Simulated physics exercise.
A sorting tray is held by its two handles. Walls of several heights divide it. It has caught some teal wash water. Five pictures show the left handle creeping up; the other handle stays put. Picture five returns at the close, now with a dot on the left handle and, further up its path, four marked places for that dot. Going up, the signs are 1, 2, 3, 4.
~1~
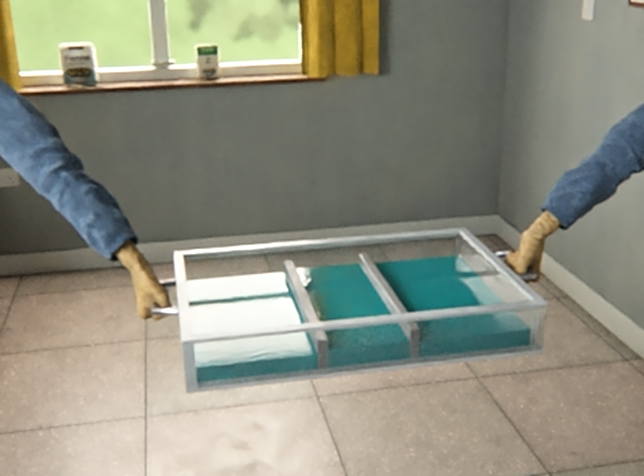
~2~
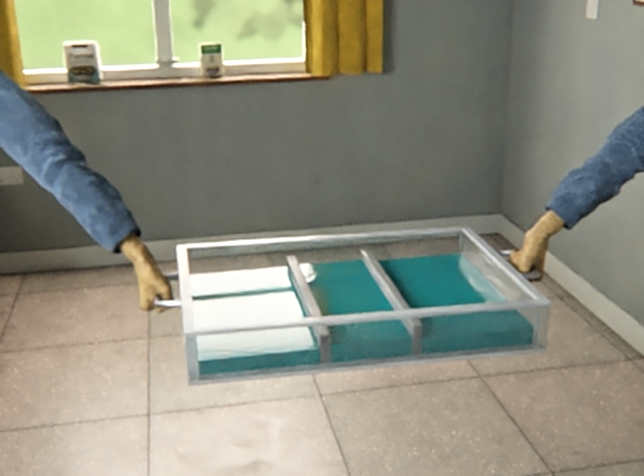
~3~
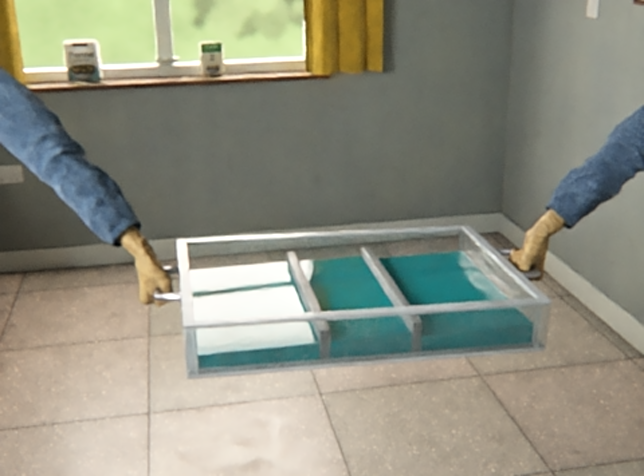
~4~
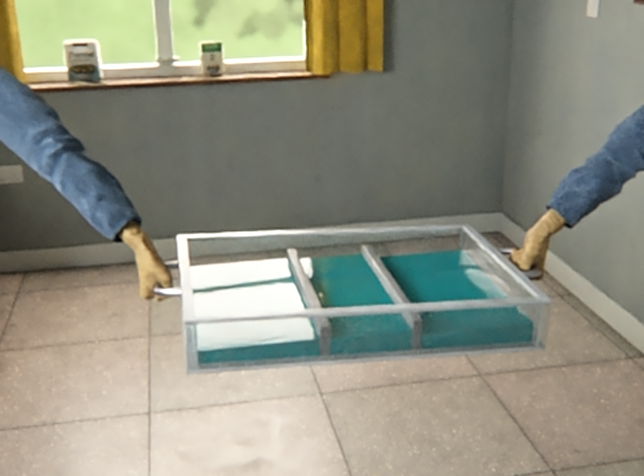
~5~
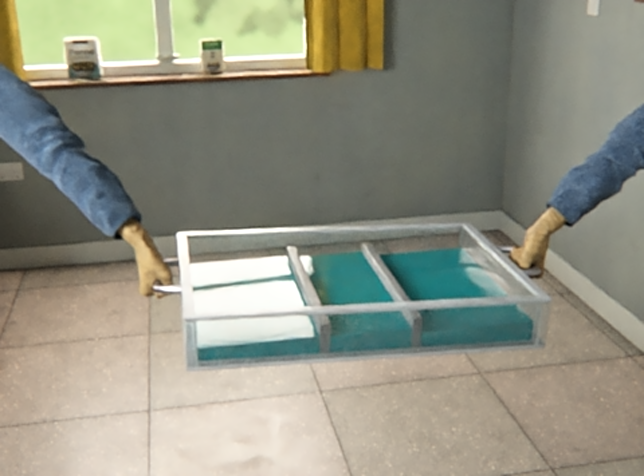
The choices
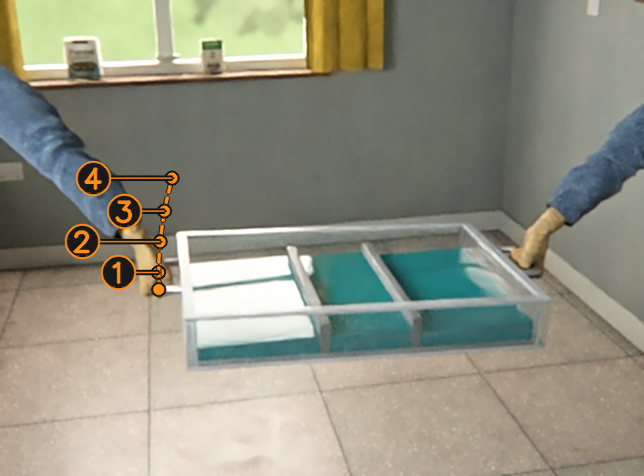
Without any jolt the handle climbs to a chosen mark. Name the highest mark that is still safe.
It is 4.
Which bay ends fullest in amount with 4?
That is the right bay.
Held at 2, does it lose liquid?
No, not at all.
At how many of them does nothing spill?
All of them.
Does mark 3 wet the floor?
No, not at all.
On the marked copy, 1 at (158, 272); 2 at (160, 241); 3 at (164, 211); 4 at (171, 178).
If 1 is chosen, nothing spills; the right bay holds the most.
If 2 is chosen, nothing spills; the right bay holds the most.
If 3 is chosen, nothing spills; the right bay holds the most.
If 4 is chosen, nothing spills; the right bay holds the most.
